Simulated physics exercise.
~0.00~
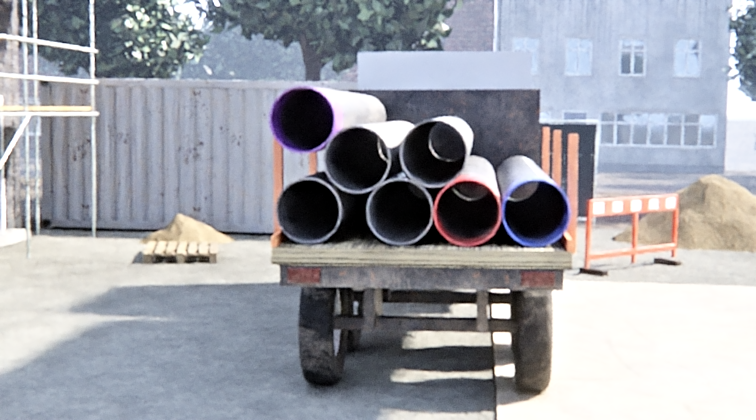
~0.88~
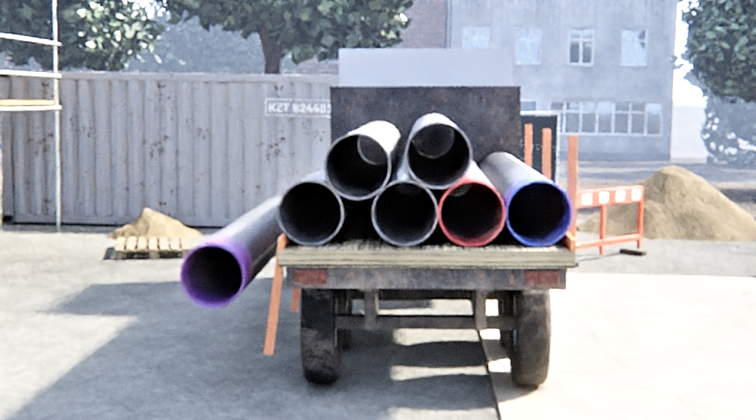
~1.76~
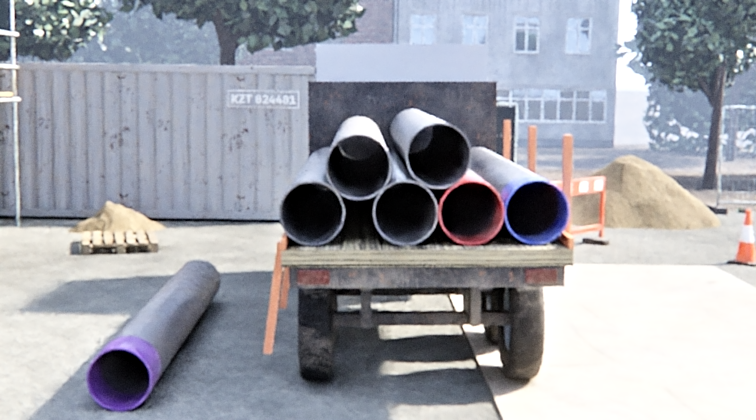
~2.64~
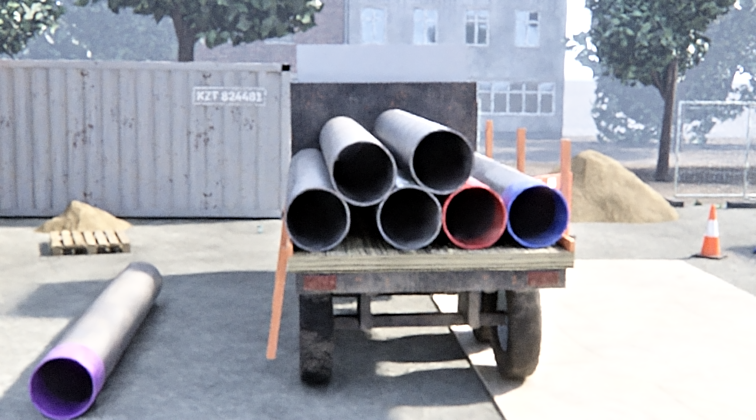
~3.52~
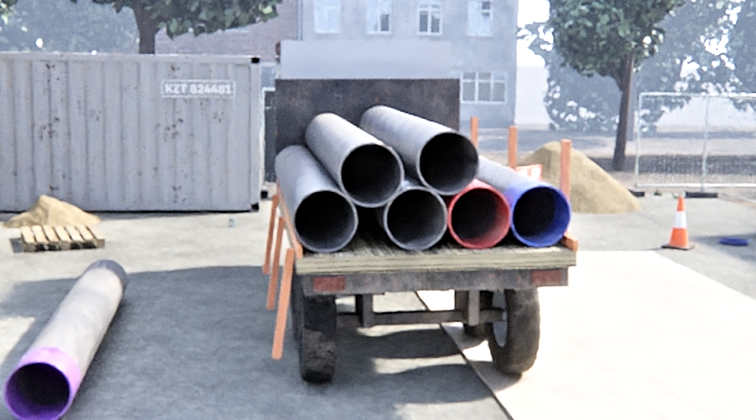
A parked flatbed lorry drops its purple-rimmed pipe off the left side; the rest stay aboard.
